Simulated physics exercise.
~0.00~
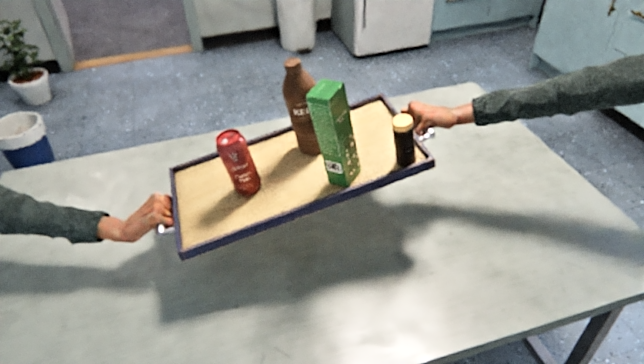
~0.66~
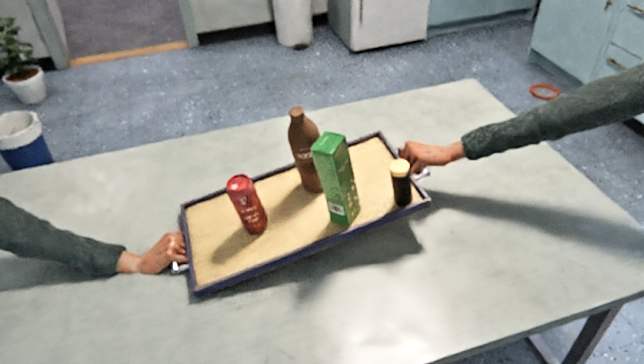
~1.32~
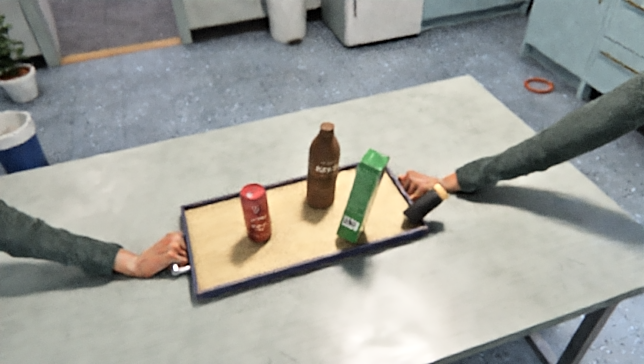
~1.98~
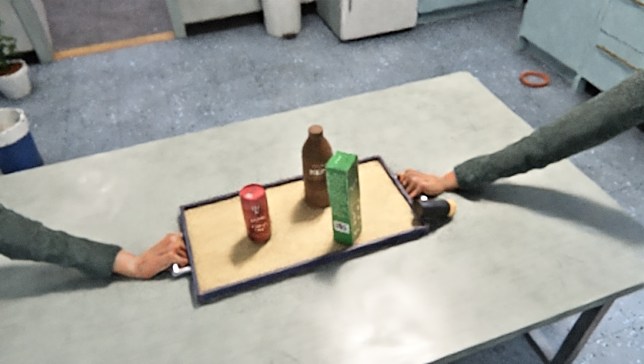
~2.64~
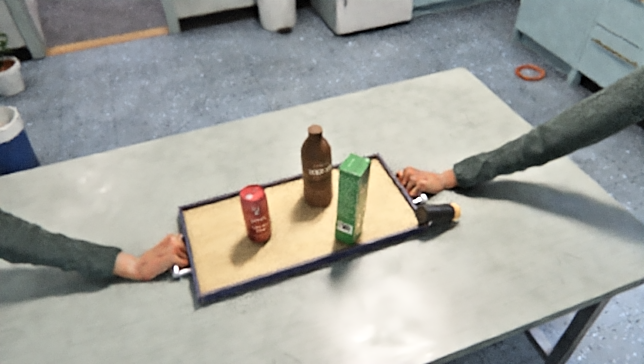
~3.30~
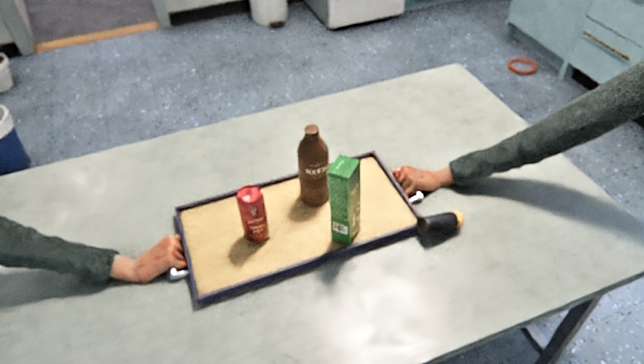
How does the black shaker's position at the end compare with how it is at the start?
At the start the black shaker is leaning with the tilted tray, resting on its base near the right end. By the end it is lying on its side on the table, just off the tray's right edge.
